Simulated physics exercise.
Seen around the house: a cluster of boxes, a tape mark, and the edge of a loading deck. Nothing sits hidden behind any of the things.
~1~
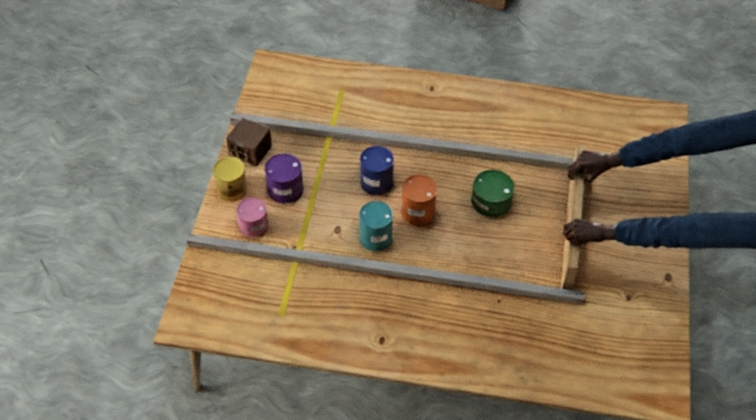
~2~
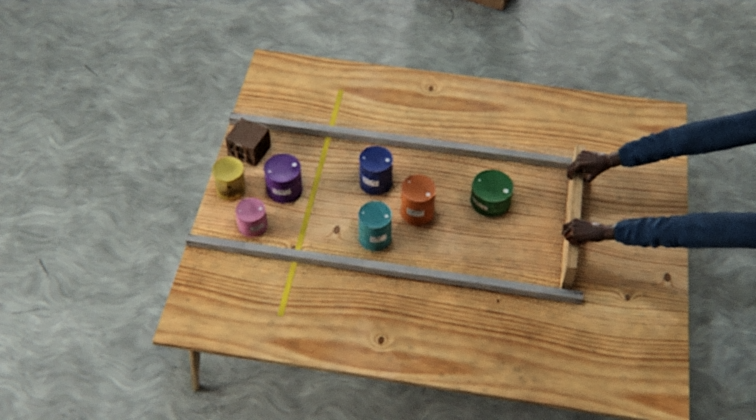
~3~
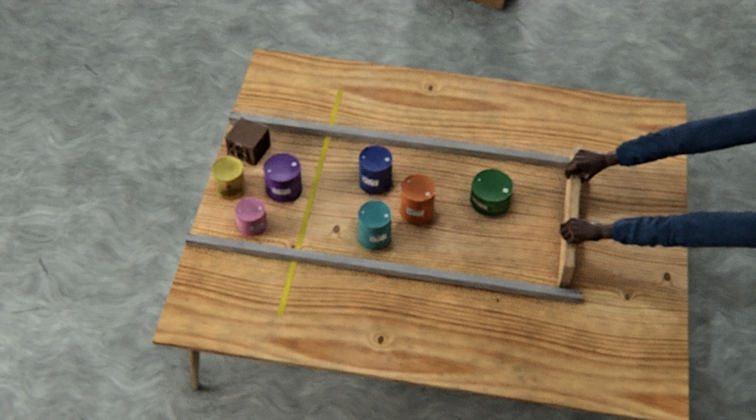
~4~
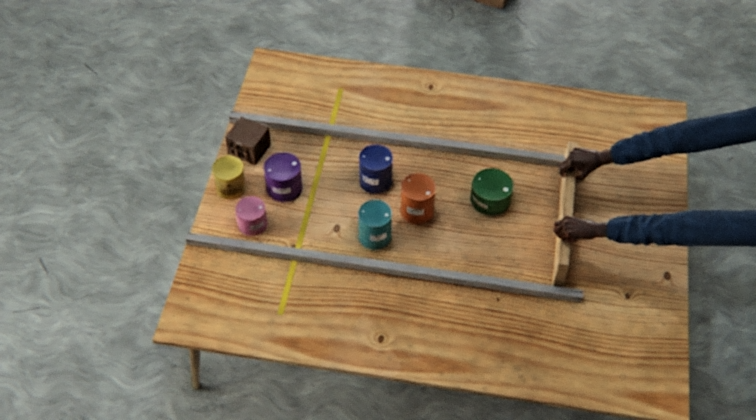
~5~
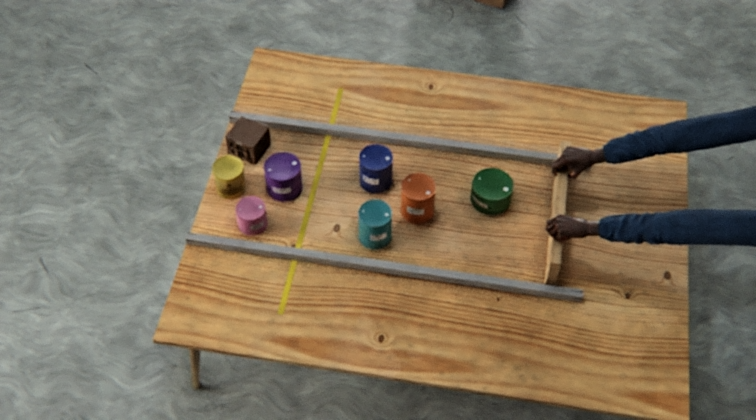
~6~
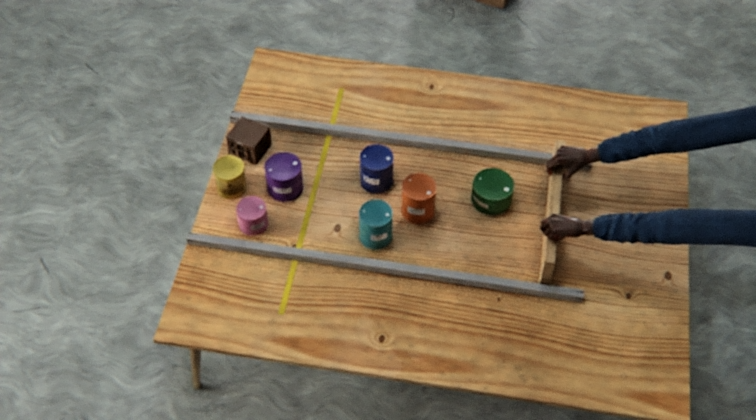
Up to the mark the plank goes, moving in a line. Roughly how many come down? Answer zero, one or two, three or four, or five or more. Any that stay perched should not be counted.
Zero.
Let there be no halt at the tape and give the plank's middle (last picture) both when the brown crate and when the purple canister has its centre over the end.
Its middle is about (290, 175) and about (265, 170).
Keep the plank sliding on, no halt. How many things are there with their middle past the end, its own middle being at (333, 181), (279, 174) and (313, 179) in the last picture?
By position: 0 / 2 / 0.
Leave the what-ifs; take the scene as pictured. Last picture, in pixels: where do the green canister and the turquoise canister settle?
For the green canister it's (302, 153), and for the turquoise canister it's (288, 212).
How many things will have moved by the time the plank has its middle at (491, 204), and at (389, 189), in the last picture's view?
At first I count 1, and then 4.
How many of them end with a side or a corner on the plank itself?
That number would be 3.
Soon after, none off yet; yellow pail at rest near (230, 178); brown crate at rest near (249, 141); pink canister at rest near (252, 216).
At rest, the number that fall off is zero.
